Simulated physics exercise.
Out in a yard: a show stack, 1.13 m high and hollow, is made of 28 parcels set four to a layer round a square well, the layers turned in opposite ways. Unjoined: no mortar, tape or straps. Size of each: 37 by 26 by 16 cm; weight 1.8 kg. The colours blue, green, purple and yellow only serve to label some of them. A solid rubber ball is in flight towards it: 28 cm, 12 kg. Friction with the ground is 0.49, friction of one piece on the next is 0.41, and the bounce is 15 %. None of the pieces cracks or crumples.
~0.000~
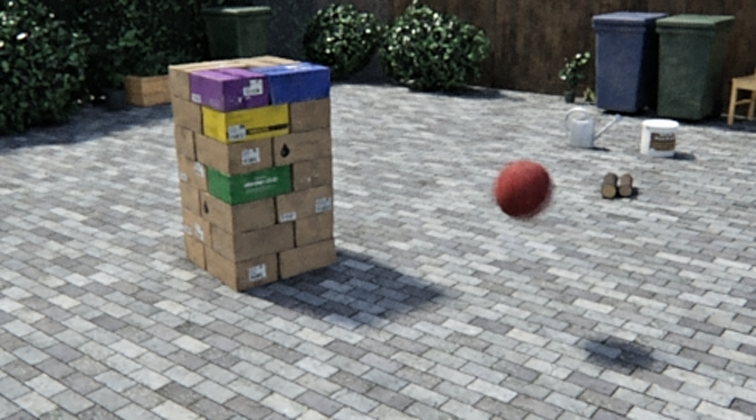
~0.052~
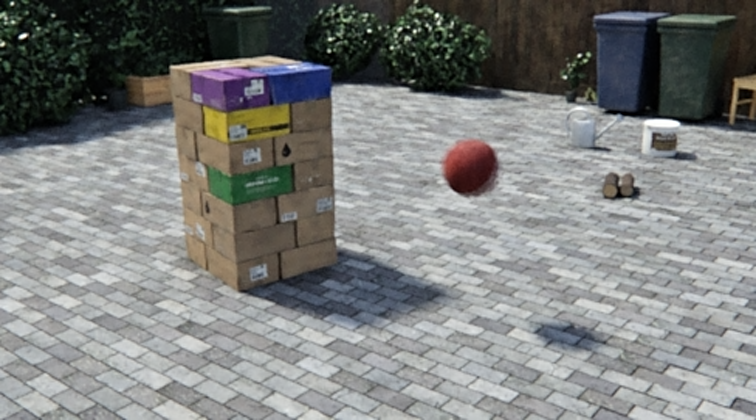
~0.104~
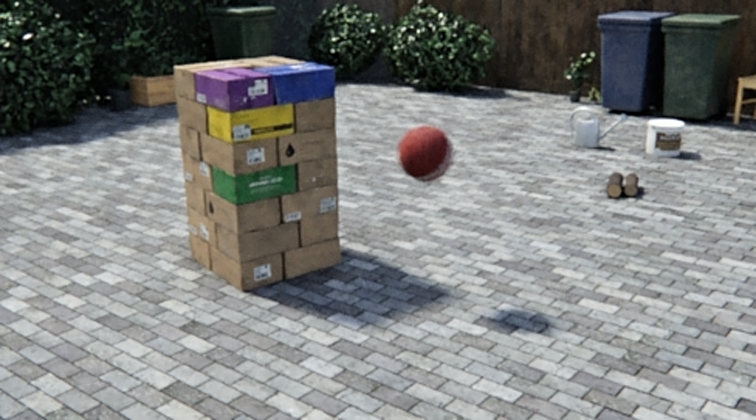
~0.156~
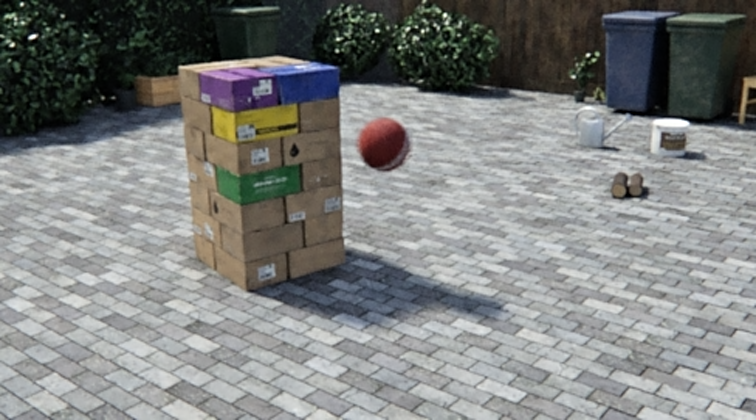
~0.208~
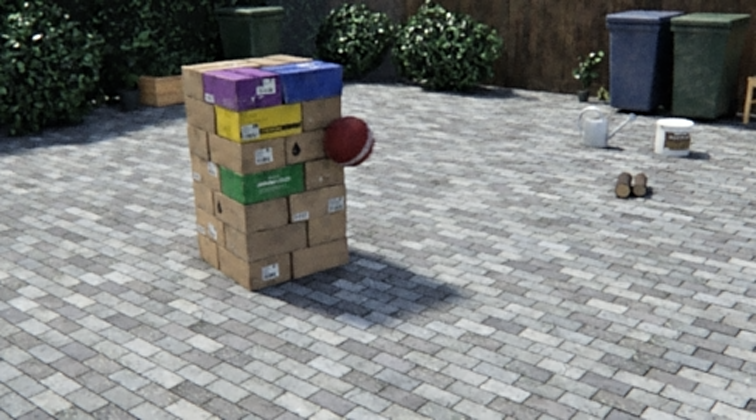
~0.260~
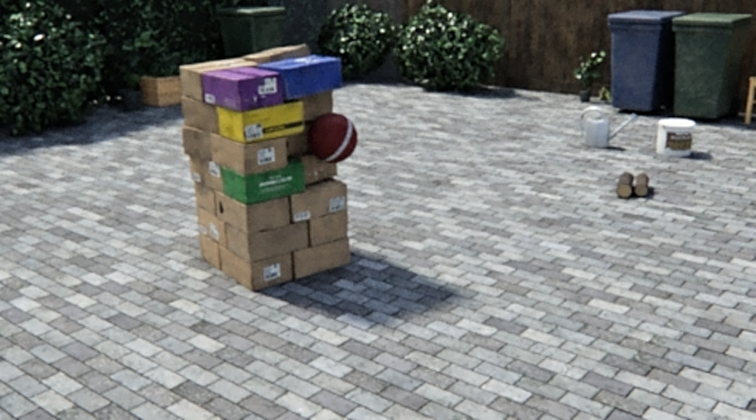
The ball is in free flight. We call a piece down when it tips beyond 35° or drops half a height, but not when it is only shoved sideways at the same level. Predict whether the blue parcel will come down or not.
The blue parcel will come down.
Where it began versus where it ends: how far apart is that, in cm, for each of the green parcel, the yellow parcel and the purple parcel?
Displacements: Green = 0, yellow = 0, purple = 0 (cm).
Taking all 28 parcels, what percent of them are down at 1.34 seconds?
30 percent by then.
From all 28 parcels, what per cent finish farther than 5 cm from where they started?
The answer is 40 percent.
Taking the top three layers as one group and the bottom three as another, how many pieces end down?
From the top 6, from the bottom 0.
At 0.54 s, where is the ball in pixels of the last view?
It sits close to pixel (281, 151).
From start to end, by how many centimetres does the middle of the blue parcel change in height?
Net change: Some 95 cm lower.
After 0.36 s, ball still moving; none of the 28 parcels down, 14 disturbed; blue parcel 47 mm from its place; purple parcel 14 mm from its place.
After 0.54 s, ball still moving; 4 of the 28 parcels down; blue parcel 55° from how it stood, 11 cm lower; purple parcel 40 mm from its place.
After 0.82 s, ball still moving; 8 of the 28 parcels down; blue parcel upside down; green parcel 33 mm from its place.
After 1.34 s, ball still moving; 8 of the 28 parcels down; blue parcel 65° from how it stood, 83 cm lower; green parcel 33 mm from its place.
In the end (2.9 s), ball rolling away; 8 of the 28 parcels down; blue parcel 97 cm lower; green parcel 33 mm from its place; purple parcel 40 mm from its place. From the last view, middles, blue parcel near (413, 217), green parcel near (258, 179).
